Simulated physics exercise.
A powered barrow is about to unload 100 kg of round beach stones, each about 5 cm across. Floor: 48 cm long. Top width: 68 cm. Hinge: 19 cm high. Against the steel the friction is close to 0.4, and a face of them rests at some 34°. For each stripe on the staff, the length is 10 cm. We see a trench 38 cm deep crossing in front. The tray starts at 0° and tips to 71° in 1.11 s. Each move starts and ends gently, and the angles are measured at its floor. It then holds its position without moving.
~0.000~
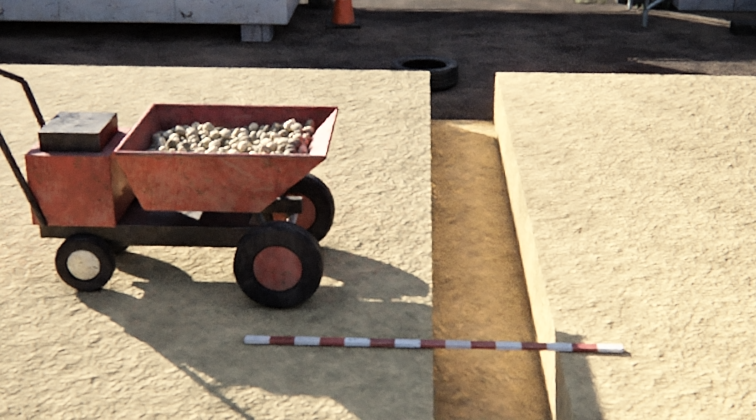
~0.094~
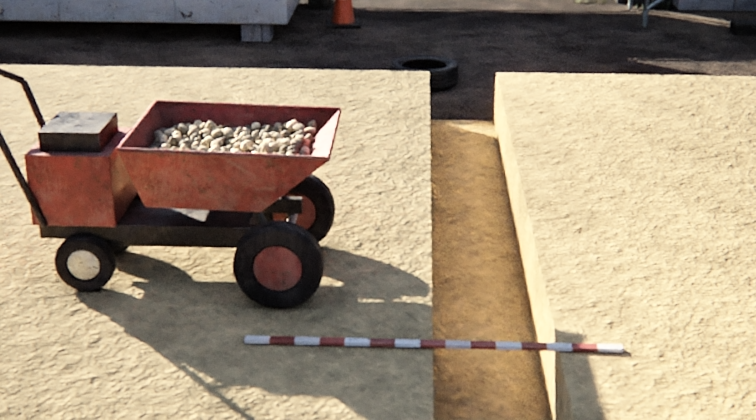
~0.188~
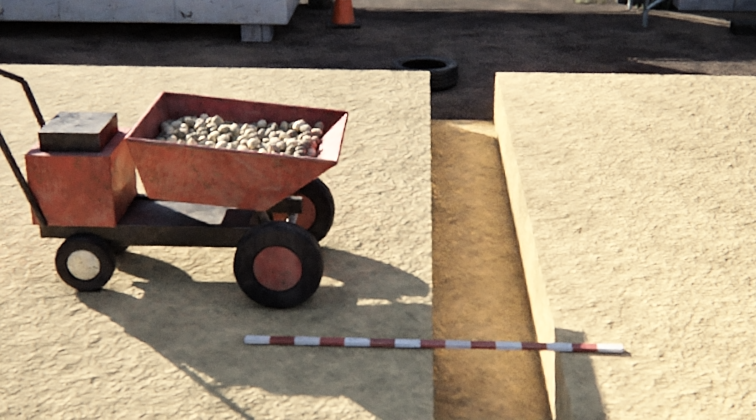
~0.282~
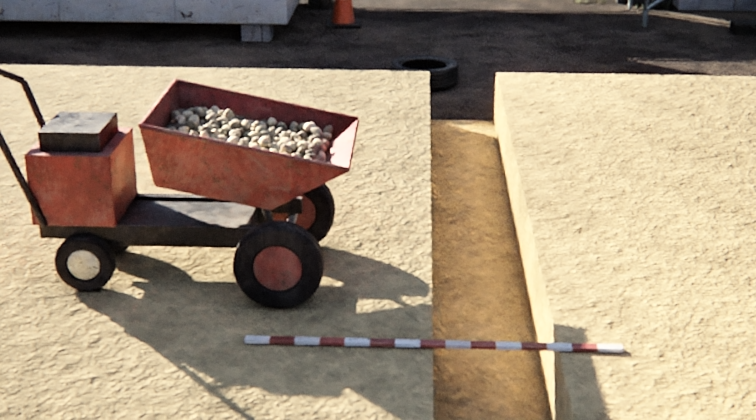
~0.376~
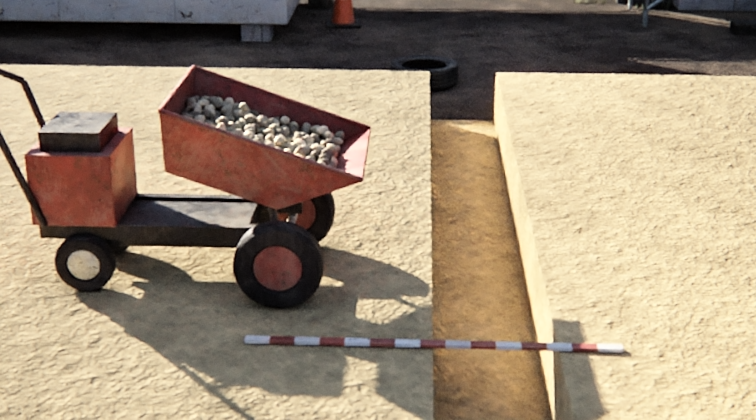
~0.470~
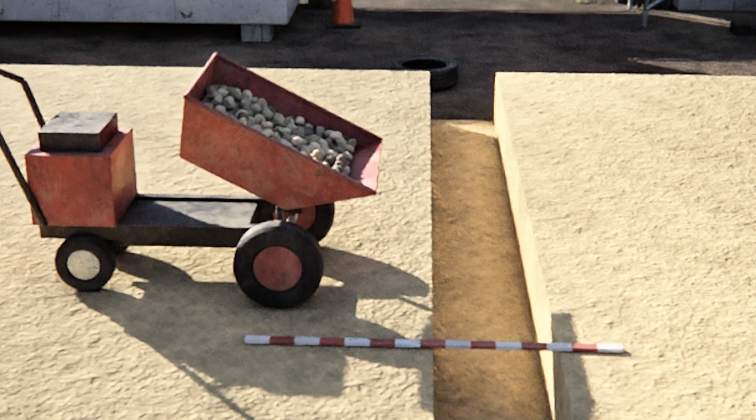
The clip opens on a red wheeled barrow heaped with round, pale stones, standing left of a trench with a striped staff lying across it. The tray's left end lifts gently, then rises steadily until the tray slants steeply down to the right, the stones still inside.
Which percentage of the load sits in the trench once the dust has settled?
Near 100 per cent.
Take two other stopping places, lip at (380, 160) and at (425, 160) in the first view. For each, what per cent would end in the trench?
Roughly 100 per cent, then 55 per cent.
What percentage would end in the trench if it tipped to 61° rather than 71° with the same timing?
Then close to 100 per cent.
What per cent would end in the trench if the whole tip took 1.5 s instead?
Trench share: Approx. 100%.
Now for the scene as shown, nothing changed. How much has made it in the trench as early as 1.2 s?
Around 60 per cent of it.
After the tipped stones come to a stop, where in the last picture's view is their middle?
About (495, 340).
After 0.8 s the floor is at 60°; 100 % in the tray; the foremost stones are at (405, 225).
After 1.2 s the floor is at 71°; 37 % in the tray, 5 % short of the trench, 58 % in the trench; the foremost stones are at (517, 346).
After 1.6 s the floor is at 71°; 4 % in the tray, 2 % short of the trench, 94 % in the trench; the foremost stones are at (540, 370).
After 3.5 s the floor is at 71°; 0 % in the tray, 100 % in the trench; the foremost stones are at (540, 365).
